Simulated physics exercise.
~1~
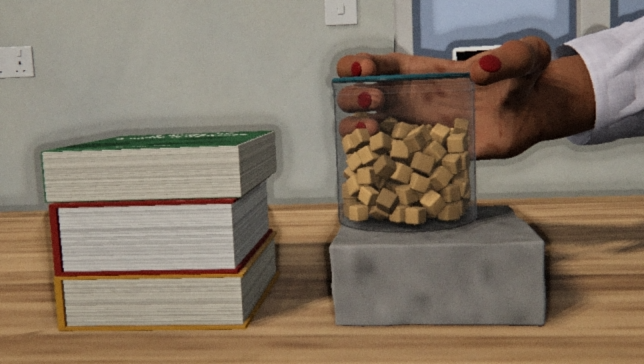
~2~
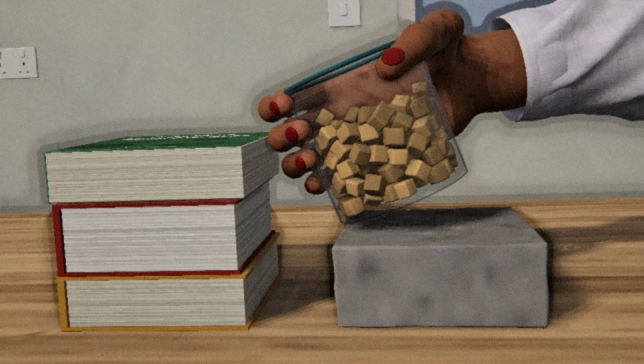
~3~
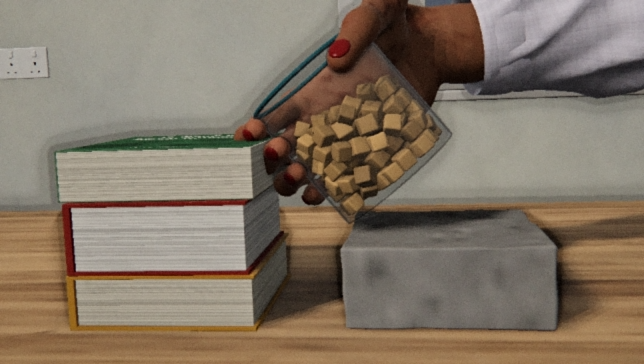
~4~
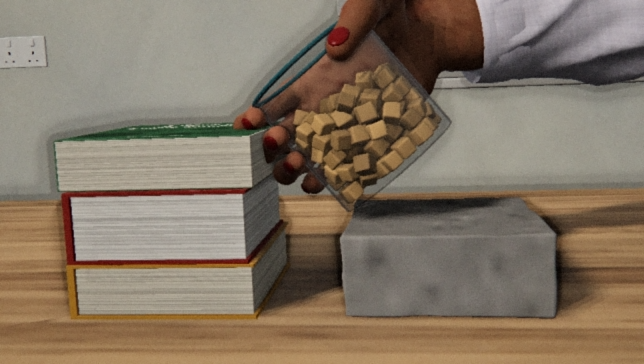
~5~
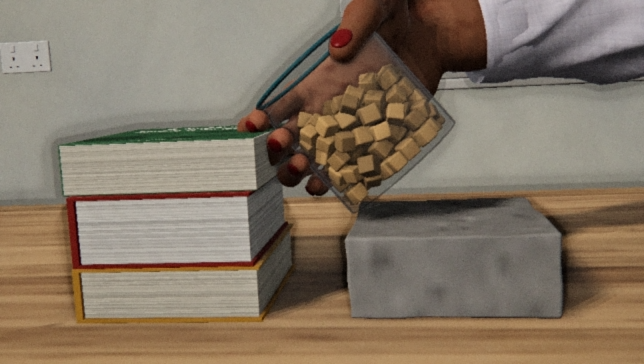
A hand with red nails and a white sleeve holds a clear, teal-rimmed tub of small tan cubes upright on a grey block, seen from the front by a slightly swaying camera. To the left on the wooden counter stands a stack of three books with green, red and yellow covers, before a pale wall with a socket. The hand lifts the tub off the block and tips it leftward, and the cubes shift inside. It moves a little further left and leans against the top book. There it stays tilted, still held, with the cubes inside.
